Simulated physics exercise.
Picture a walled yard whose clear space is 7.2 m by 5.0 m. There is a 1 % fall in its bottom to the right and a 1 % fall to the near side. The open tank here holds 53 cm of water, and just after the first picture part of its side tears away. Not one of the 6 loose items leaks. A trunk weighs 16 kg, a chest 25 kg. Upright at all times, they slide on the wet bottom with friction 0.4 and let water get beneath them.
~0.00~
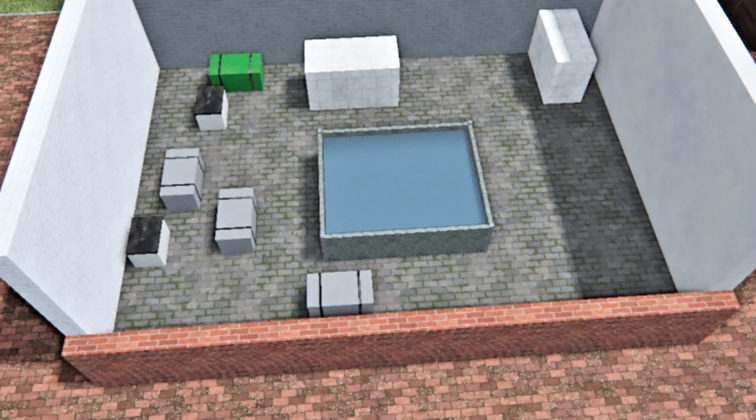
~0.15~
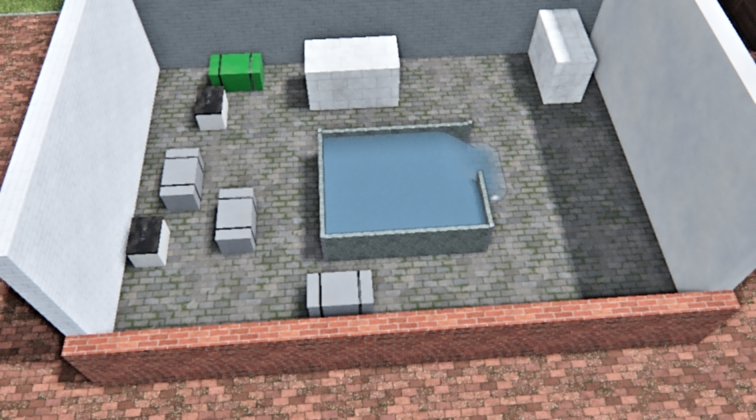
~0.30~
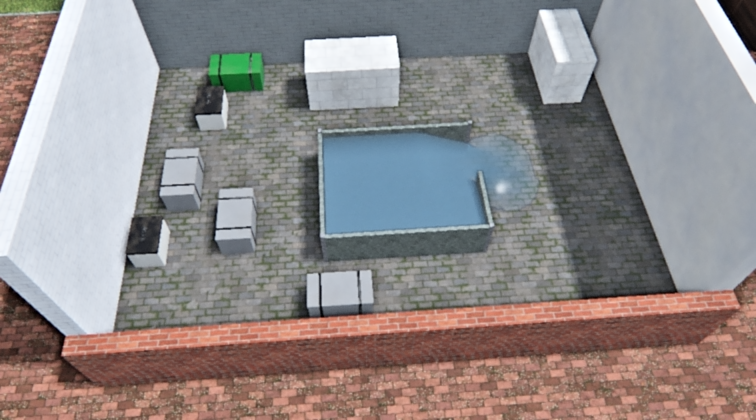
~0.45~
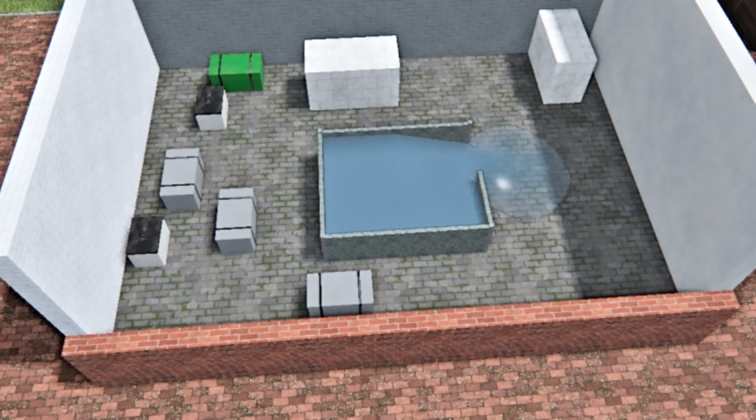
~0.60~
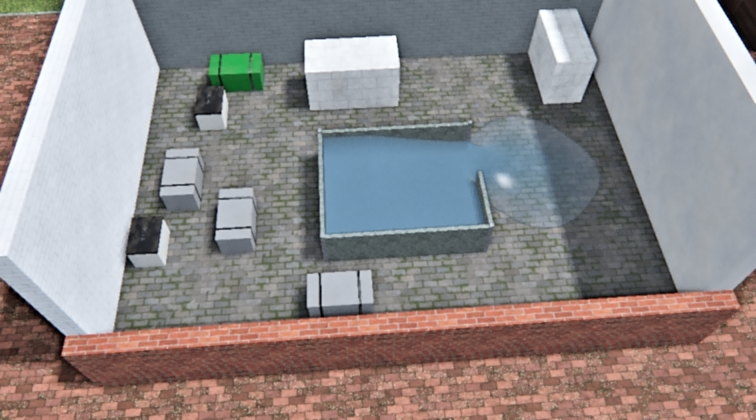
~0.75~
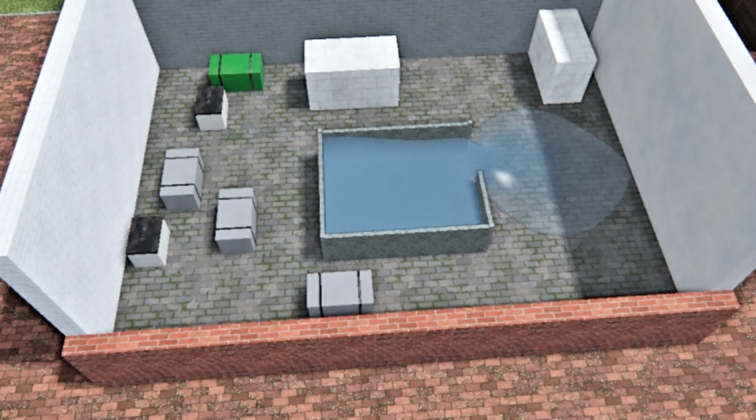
To begin with, a raised tank of blue water sits among a green trunk and several pale boxes in a walled, paved yard. Part of the tank's right side then opens, and water pours through the gap, spreading rightward across the paving in a widening, rounded sheet while the trunk and boxes stay still.
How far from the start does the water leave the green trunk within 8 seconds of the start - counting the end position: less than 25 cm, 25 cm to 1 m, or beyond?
The green trunk? It stays roughly where it started.
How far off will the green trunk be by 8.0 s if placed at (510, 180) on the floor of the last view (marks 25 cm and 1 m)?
What happens is that it covers a big distance.
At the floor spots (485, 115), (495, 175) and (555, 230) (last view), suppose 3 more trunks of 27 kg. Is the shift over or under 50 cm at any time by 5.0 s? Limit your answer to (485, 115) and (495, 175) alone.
Taking them in order, they come out smaller and greater.
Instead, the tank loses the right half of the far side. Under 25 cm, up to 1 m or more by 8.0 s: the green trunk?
Well, the green trunk goes a long way then.
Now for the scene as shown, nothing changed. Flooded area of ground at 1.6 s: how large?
Roughly 11.0 m2.
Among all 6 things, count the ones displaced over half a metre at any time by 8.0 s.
All told, that gives 1.
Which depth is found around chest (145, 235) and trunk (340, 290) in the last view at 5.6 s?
I'd put it at 0 cm and 5 cm respectively.
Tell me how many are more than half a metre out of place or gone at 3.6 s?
Count: 0.
After 1.6 s the green trunk is near (235, 64), 0.0 m from its start, aground; 0 afloat.
After 3.6 s the green trunk is near (235, 64), 0.0 m from its start, aground; 0 afloat.
After 5.6 s the green trunk is near (235, 64), 0.0 m from its start, aground; 0 afloat.
After 8.0 s the green trunk is near (235, 64), 0.0 m from its start, aground; 0 afloat.
